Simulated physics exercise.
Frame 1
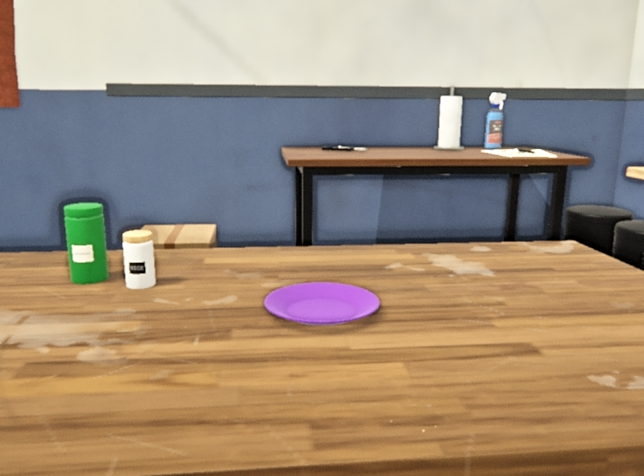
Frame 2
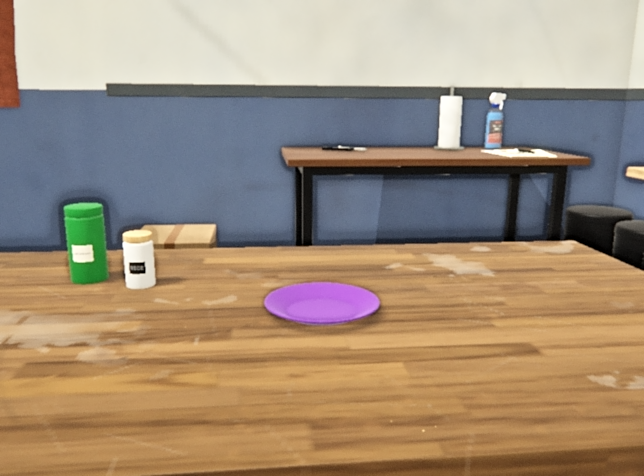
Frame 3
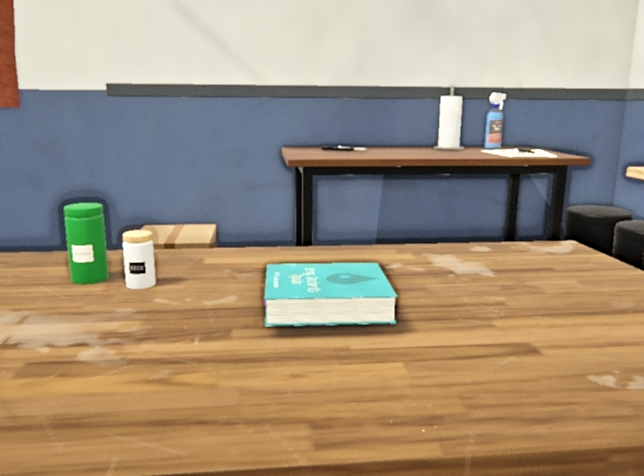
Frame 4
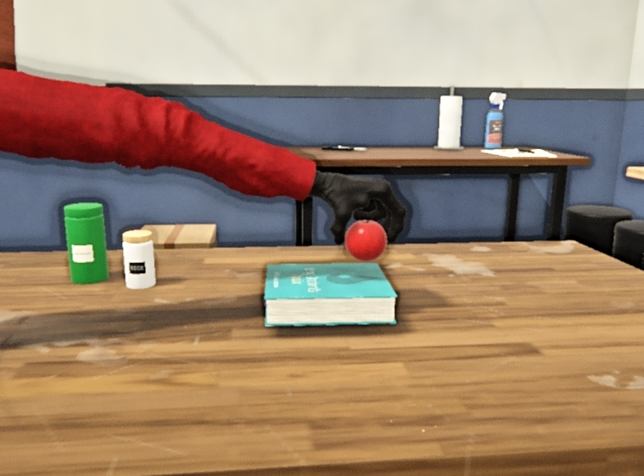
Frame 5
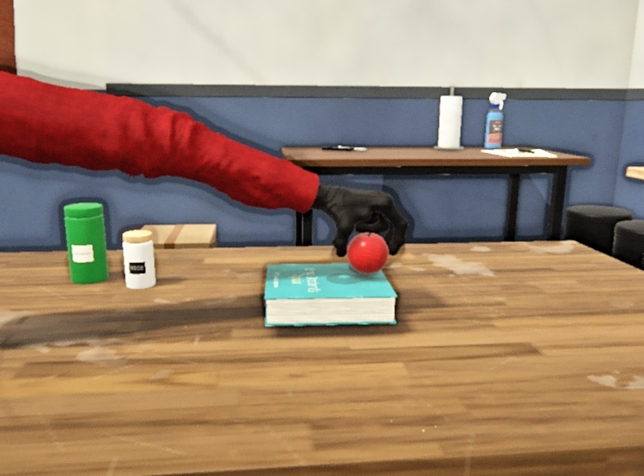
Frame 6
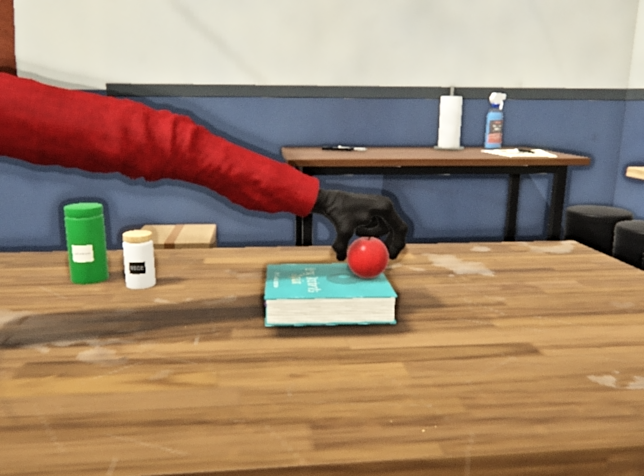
A red-sleeved arm in a black glove lowers a red apple onto a teal book.
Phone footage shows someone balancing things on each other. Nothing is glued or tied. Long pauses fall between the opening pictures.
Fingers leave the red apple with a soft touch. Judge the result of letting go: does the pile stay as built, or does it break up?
It is going to stay in one piece.
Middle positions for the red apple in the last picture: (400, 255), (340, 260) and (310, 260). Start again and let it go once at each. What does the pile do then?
Case one: It topples; case two: It stands firm; case three: It stands firm.
Then, 0.50 s on from there, no change.
Then, 1.30 s on from there, red apple resting near (368, 258).
In the end, all 5 unmoved. At the end, from the last picture's camera, red apple near (368, 258). The pile keeps its balance.
